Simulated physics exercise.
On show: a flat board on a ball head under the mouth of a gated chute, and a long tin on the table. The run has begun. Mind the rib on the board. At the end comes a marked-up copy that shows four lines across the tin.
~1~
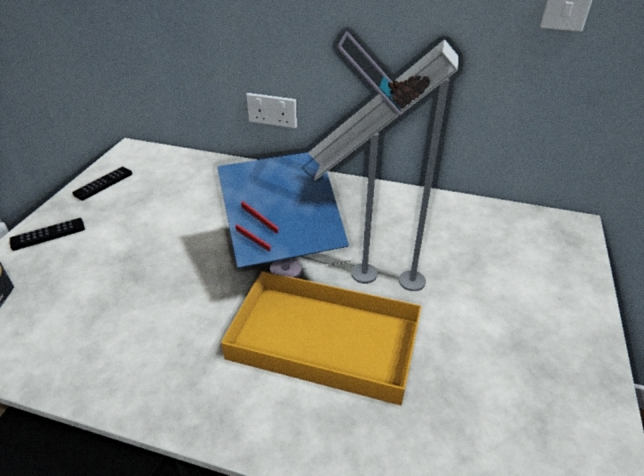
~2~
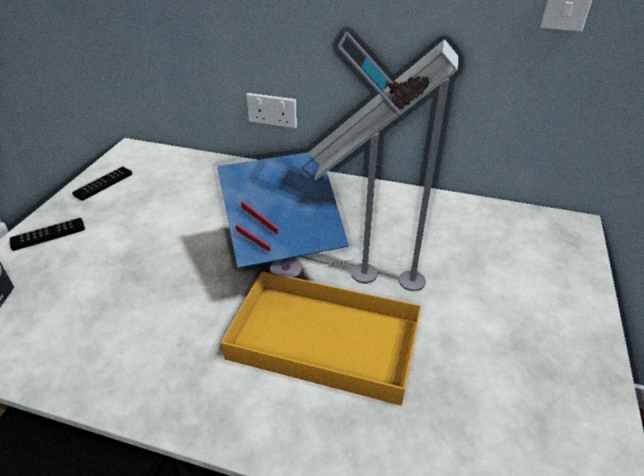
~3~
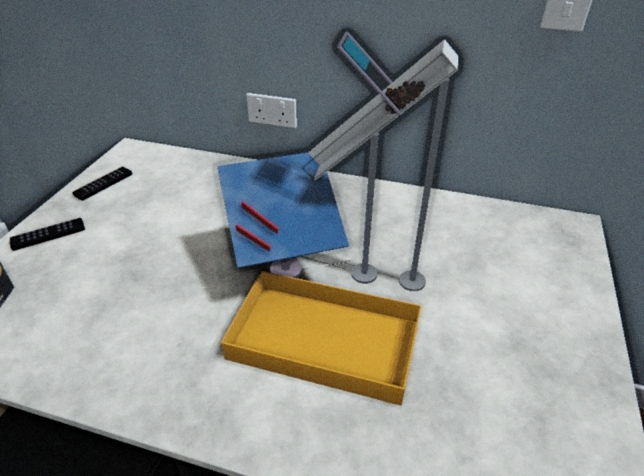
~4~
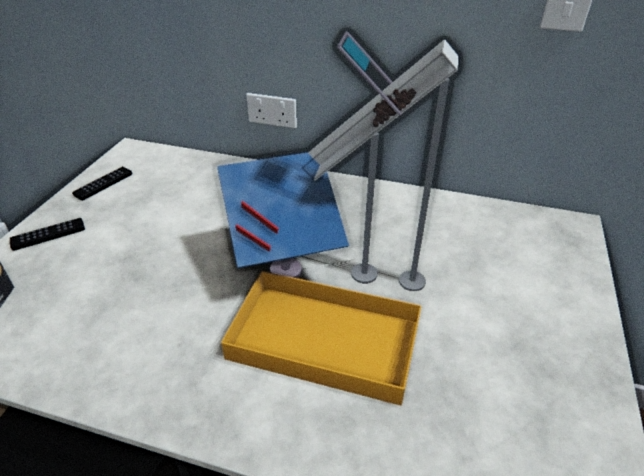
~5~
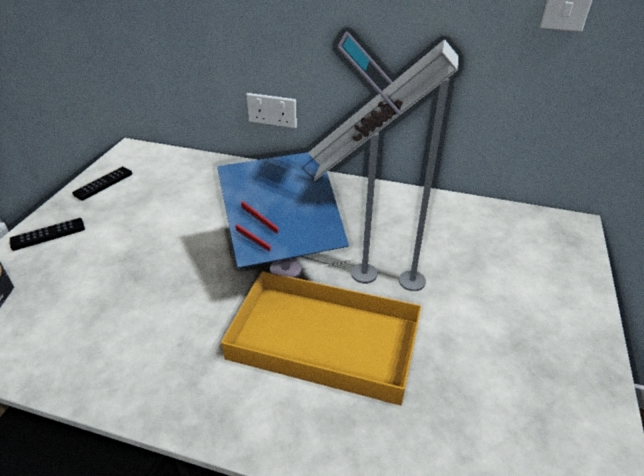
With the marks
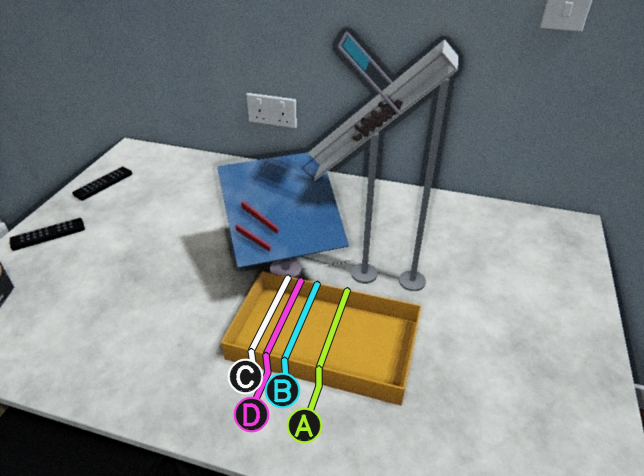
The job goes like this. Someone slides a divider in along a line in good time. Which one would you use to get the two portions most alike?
B is best.
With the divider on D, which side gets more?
The right side.
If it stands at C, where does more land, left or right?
The right side.
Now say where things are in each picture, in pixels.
In the first frame, load behind the gate at (411, 89), flat chocolate drops; lip of the chute at (318, 172), sloping fairly steeply.
In the second frame, middle of the board at (282, 205), tilted gently; middle of its low edge at (295, 256); of its high edge at (270, 158).
In the third frame, front corners of the tin at (222, 342) and (404, 389), empty; front of the load at (389, 108).
In the fourth frame, middle of the load at (390, 106); its front at (376, 122), about a quarter of the way to the lip; rib from (236, 225) to (270, 247); rib from (242, 201) to (278, 229).
In the fifth frame, middle of the load at (381, 120); its front at (356, 139), about half of the way to the lip.
On the marked copy, line A crosses the front rim at (319, 367); line B crosses the front rim at (284, 358); line C crosses the front rim at (251, 350); line D crosses the front rim at (266, 354).
With A, of what is caught, all on the left of the divider, none on the right.
With B, of what is caught, about half on the left of the divider, about half on the right.
With C, of what is caught, none on the left of the divider, all on the right.
With D, of what is caught, a small part on the left of the divider, nearly all on the right.
